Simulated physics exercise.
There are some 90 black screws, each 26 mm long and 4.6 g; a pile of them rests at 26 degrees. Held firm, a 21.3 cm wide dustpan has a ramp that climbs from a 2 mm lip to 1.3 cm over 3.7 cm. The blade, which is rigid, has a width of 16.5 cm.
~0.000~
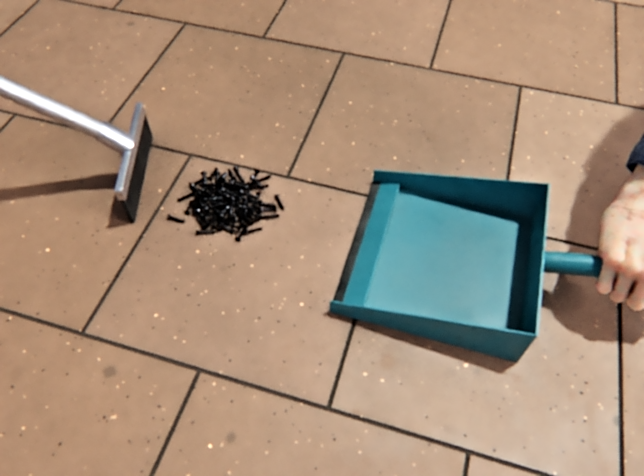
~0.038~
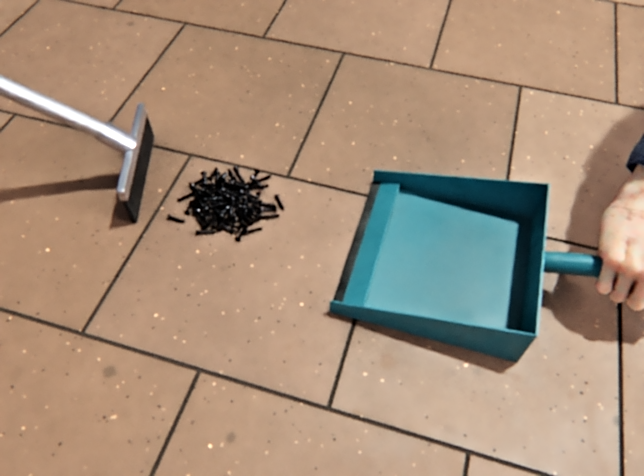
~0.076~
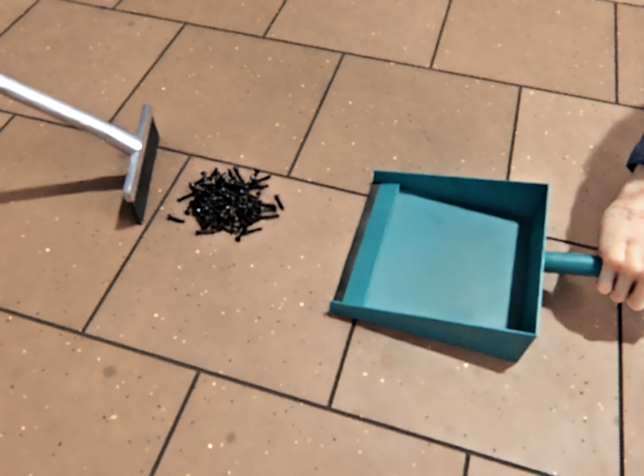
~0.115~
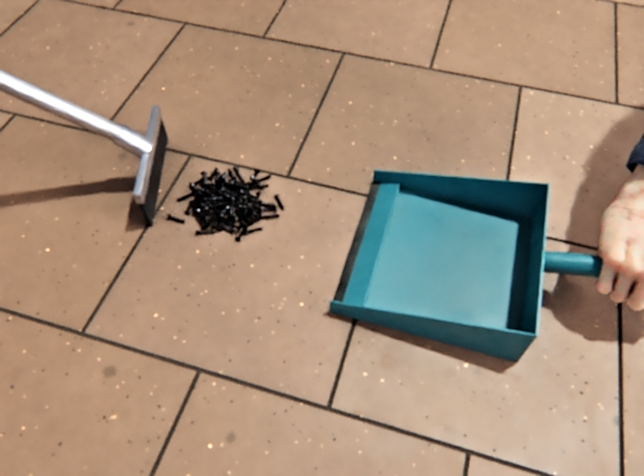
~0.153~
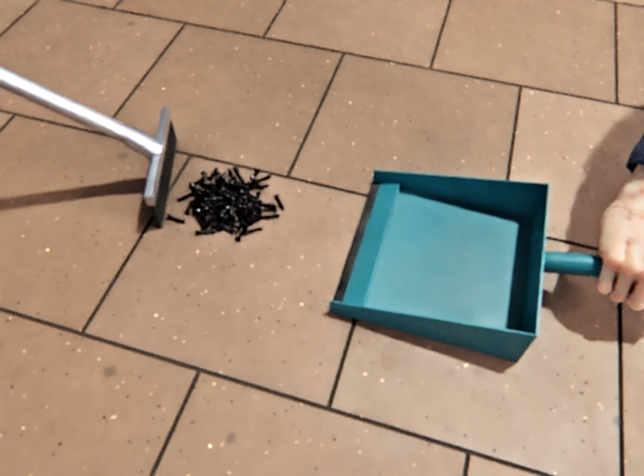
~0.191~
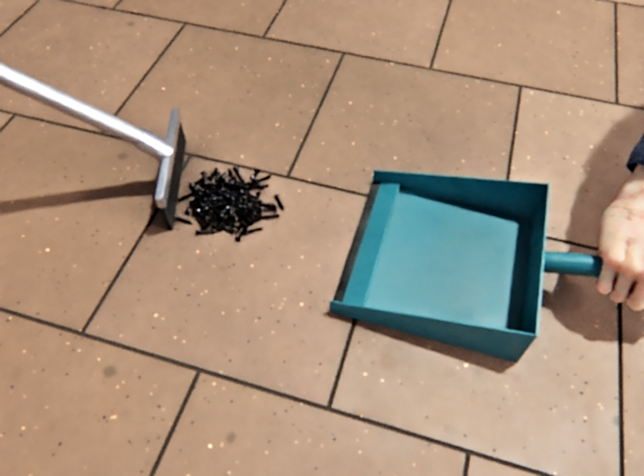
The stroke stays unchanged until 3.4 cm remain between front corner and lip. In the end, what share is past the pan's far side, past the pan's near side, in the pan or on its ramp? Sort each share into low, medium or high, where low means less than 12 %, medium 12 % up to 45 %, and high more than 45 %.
Shares - far side: Low, near side: Low, pan: Low.
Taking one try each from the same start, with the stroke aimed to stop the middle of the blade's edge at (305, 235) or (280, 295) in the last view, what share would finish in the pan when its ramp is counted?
About 0 and 0 per cent.
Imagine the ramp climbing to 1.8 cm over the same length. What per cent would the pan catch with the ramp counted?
Estimate: About 0 in a hundred.
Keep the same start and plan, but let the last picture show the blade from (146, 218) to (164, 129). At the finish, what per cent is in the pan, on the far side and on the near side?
Pan 0, far 0, near 0.
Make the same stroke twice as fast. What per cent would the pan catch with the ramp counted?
In that case some 25 per cent.
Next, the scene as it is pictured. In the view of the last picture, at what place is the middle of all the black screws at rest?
Centre at rest: Approx. (341, 214) px.
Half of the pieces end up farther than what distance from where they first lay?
I'd say near 16 cm.
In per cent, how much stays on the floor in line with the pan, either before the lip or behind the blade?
About 95 per cent.
After 0.45 s, middle of the blade 16 cm from the lip; 0 % over the lip, far side 0 %, near side 0 %.
After 0.62 s, middle of the blade 10 cm from the lip; 0 % over the lip, far side 0 %, near side 0 %.
After 0.92 s, middle of the blade 6 cm from the lip; 0 % over the lip, far side 5 %, near side 0 %.
At rest (1.9 s), far side 5 %, near side 0 %, pan 0 %, in front of the lip or behind the blade 95 %.
